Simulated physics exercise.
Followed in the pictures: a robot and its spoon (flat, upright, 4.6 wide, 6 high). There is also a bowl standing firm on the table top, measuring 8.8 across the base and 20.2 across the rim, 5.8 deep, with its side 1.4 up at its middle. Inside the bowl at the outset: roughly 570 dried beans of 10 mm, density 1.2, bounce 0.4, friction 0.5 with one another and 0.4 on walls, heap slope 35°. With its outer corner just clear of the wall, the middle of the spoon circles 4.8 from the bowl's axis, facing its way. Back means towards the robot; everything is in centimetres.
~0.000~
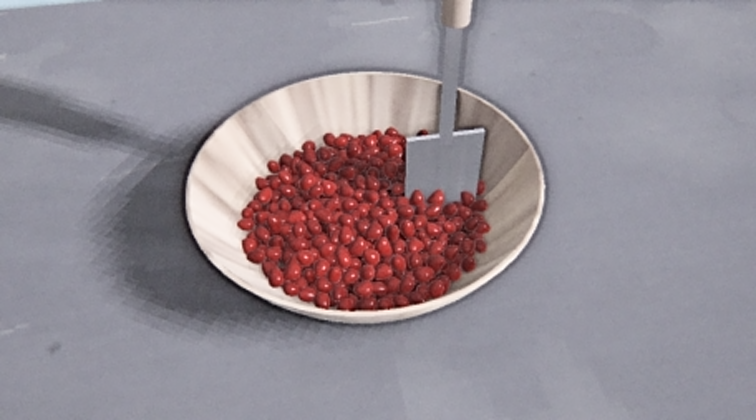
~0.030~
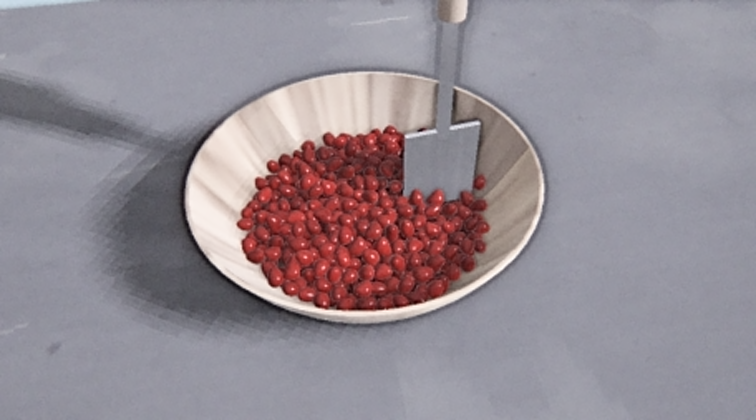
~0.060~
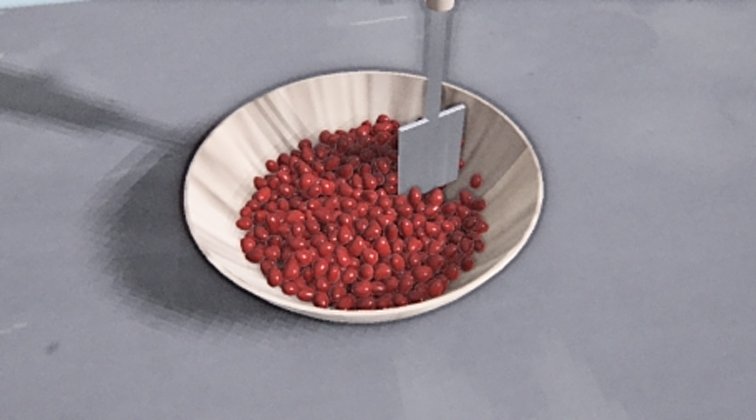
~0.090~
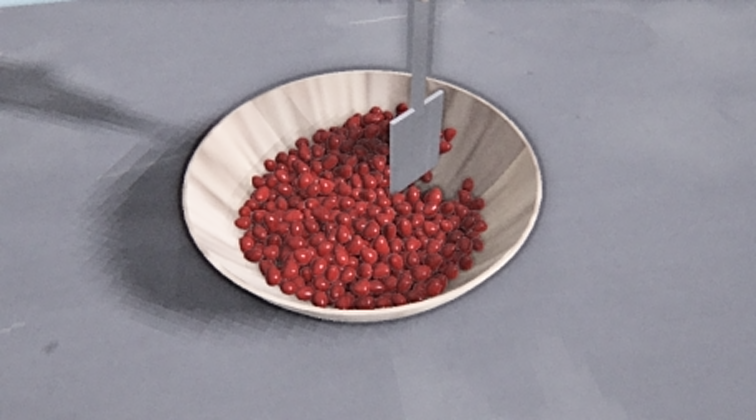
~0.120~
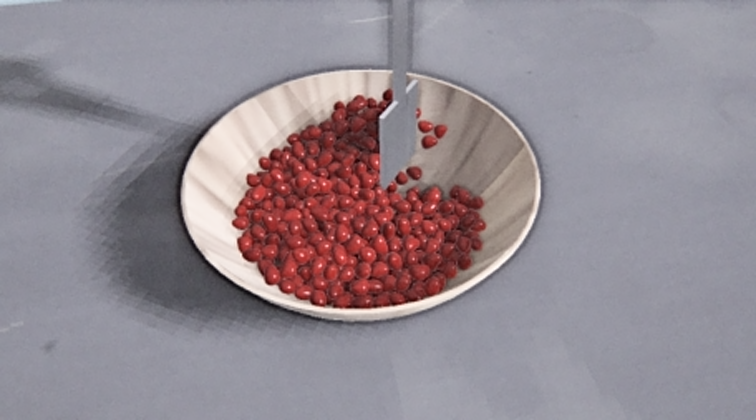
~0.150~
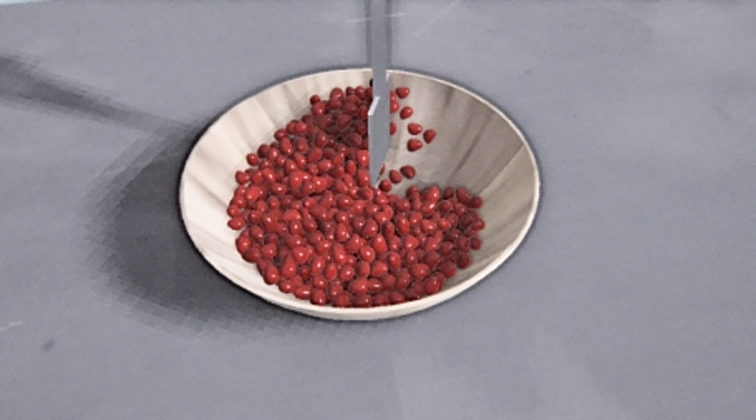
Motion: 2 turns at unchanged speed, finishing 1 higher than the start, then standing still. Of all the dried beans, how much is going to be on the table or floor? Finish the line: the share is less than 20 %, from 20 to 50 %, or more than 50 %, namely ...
The share is less than 20 %.
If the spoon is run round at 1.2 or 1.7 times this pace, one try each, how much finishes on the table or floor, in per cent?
I'd expect near 20 per cent, then near 40 per cent.
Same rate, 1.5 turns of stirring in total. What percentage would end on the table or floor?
That would give some 10 percent.
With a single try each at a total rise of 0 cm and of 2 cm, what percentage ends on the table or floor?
Roughly 30 percent, then roughly 10 percent.
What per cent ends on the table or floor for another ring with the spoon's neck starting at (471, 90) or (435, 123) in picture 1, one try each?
Near 5 and 5 in a hundred, one try each.
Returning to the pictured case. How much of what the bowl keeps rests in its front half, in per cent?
I'd put it near 50 per cent.
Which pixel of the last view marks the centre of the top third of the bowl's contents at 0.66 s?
Roughly pixel (470, 182).
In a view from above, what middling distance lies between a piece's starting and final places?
Some 9 centimetres or so.
After 0.66 s, 323° round, highest piece 8 above the table; 527 in the bowl, 35 on the table or floor, 4 in flight or on the tool.
After 1.17 s, 221° round, highest piece 8 above the table; 498 in the bowl, 67 on the table or floor, 1 in flight or on the tool.
After 1.63 s, 0° round, highest piece 6 above the table; 489 in the bowl, 77 on the table or floor.
After 2.33 s, 0° round, highest piece 6 above the table; 489 in the bowl, 77 on the table or floor.
At rest, 489 in the bowl, 77 on the table or floor. That is 14 % on the table or floor.
